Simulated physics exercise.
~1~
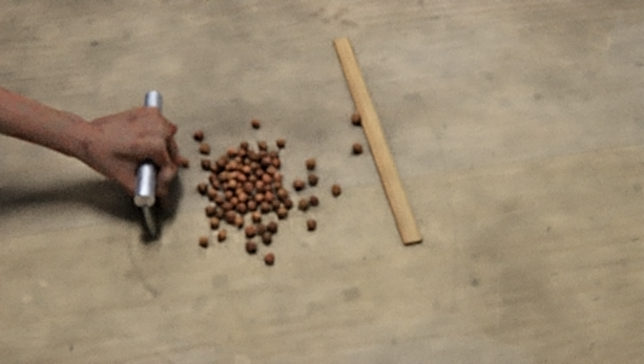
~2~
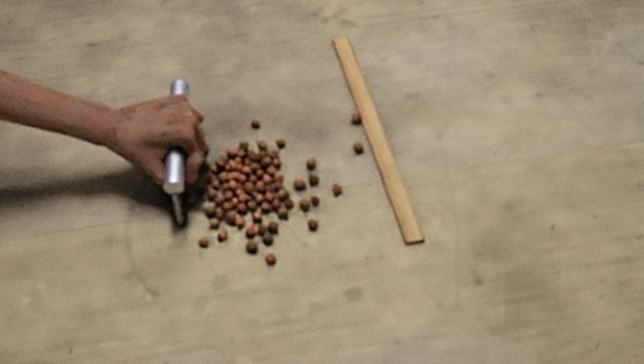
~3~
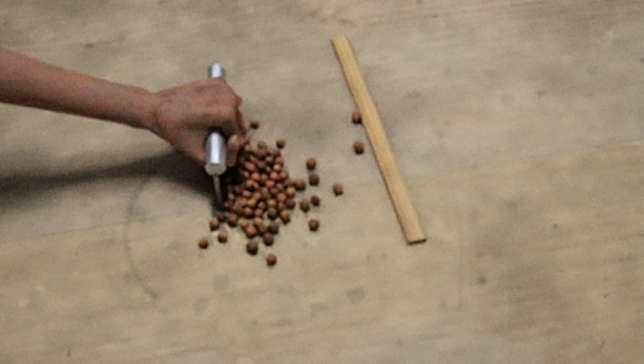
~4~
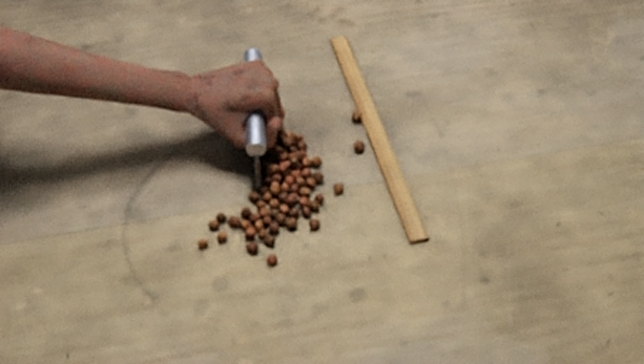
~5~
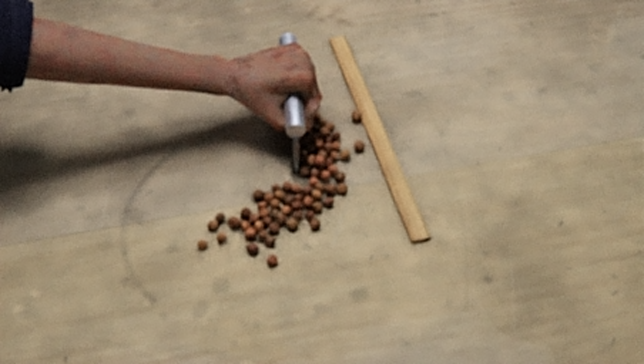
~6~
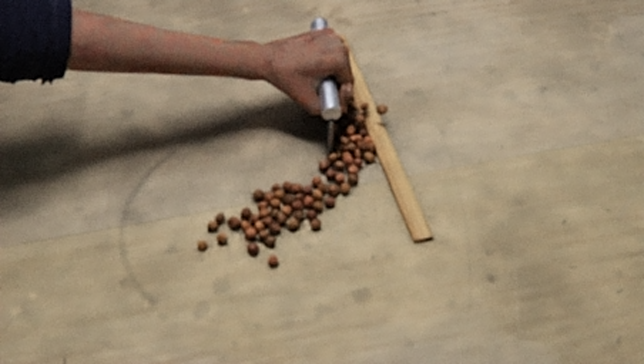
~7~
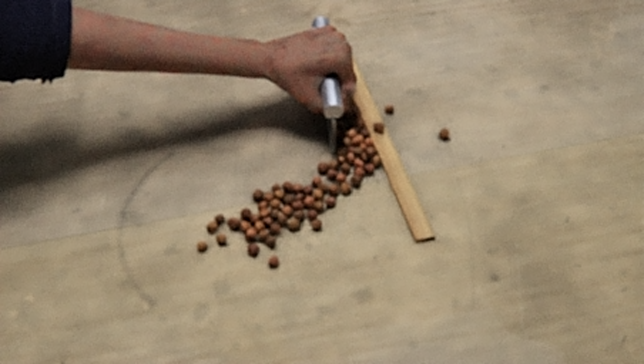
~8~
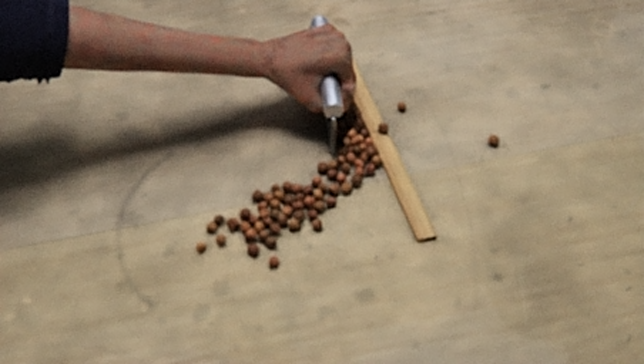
The clip opens with a hand at the left holding a silver-handled scraper beside a loose pile of round brown nuts, with a pale wooden strip slanting across the surface to the right. The hand pushes the tool right and slightly upward into the upper part of the pile. The nuts there bunch ahead of it, while the lower ones stay behind in a trailing band. The scraper presses the bunch against the strip and stops. Two nuts roll away beyond the strip, one farther than the other, and one sits on it, while most remain on the near side.
